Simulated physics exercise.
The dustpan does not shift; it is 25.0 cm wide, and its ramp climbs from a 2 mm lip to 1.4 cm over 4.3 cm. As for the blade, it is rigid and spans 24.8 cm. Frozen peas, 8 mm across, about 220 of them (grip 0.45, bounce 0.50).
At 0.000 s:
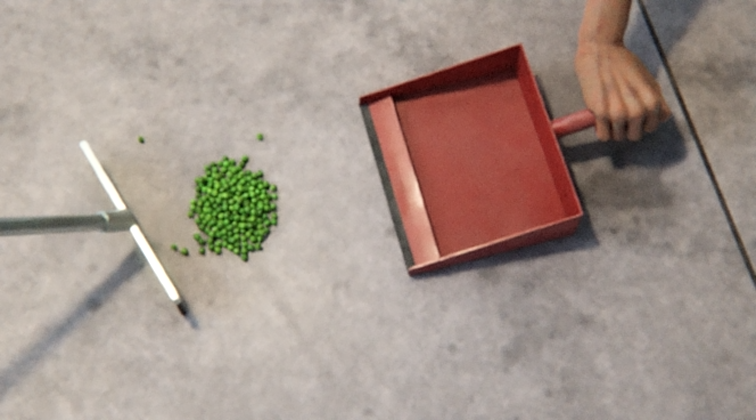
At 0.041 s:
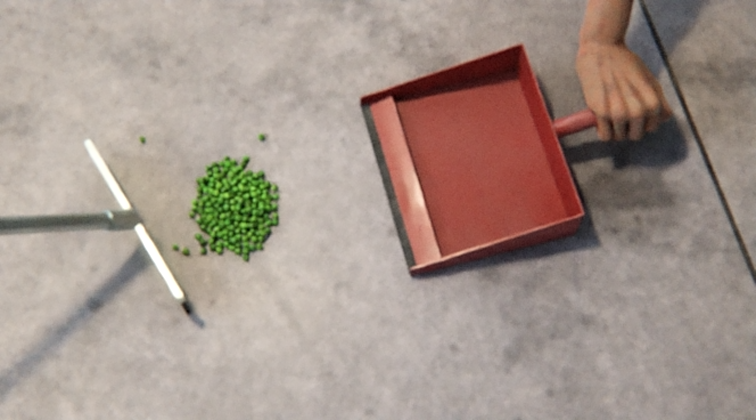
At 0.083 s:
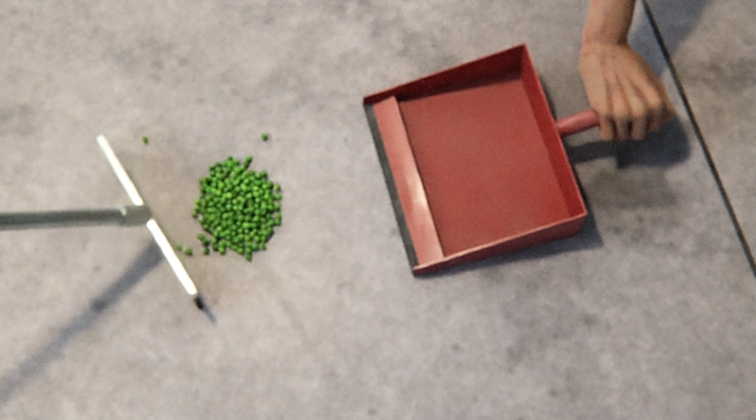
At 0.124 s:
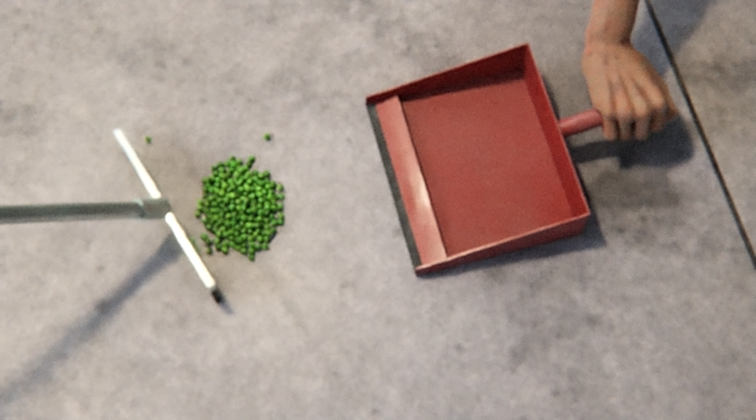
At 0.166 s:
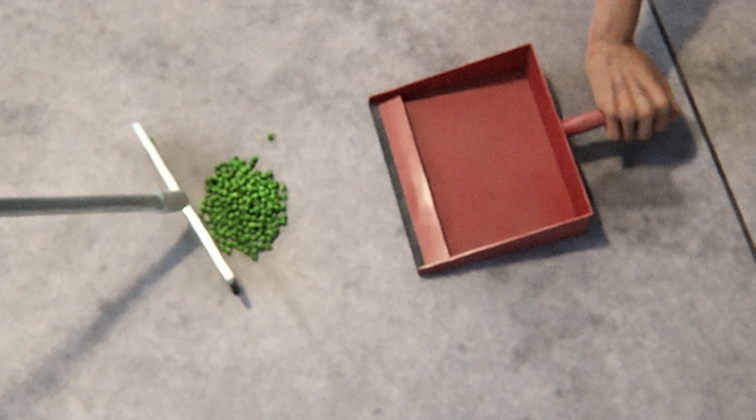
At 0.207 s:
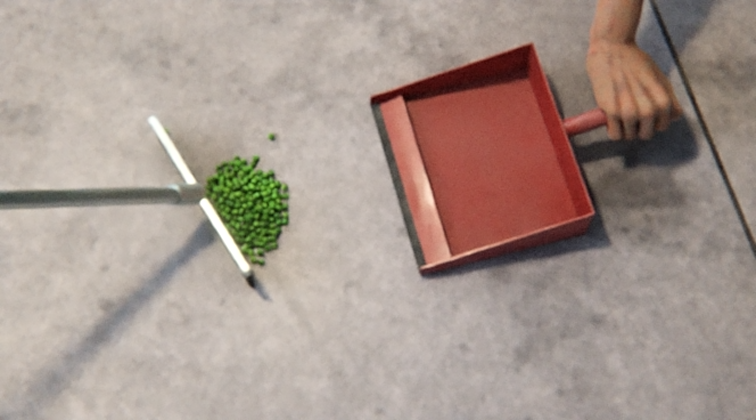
The video shows a long-handled blade sliding rightward across a grey floor until it presses into the left side of a pile of small green peas, shifting some slightly, while a hand holds a red dustpan still at right.
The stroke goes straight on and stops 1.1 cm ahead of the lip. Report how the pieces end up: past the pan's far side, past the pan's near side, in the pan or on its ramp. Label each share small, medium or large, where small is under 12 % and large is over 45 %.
Far side: Medium. Near side: Small. Pan: Medium.
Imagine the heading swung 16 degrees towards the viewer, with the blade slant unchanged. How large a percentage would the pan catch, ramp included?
Around 5 %.
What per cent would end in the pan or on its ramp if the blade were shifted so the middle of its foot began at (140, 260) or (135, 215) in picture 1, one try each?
10 and 20 per cent, roughly.
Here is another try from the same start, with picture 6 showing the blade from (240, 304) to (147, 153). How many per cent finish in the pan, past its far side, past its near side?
That ends as pan 0, far 5, and near 0.
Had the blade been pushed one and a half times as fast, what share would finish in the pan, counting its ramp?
I'd put it at close to 25 per cent.
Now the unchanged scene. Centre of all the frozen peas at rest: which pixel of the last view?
Once everything settles, the centre is around (374, 139).
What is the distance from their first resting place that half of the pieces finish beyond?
I'd say near 20 cm.
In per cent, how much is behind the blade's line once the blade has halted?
Roughly 5 percent of it.
After 0.41 s, middle of the blade 15 cm from the lip; 0 % over the lip, far side 5 %, near side 0 %.
After 0.55 s, middle of the blade 8 cm from the lip; 0 % over the lip, far side 15 %, near side 0 %.
Then, at 0.81 s, middle of the blade 5 cm from the lip; 20 % over the lip, far side 20 %, near side 0 %.
In the end, at 1.3 s, far side 20 %, near side 0 %, pan 15 %, in front of the lip or behind the blade 60 %.
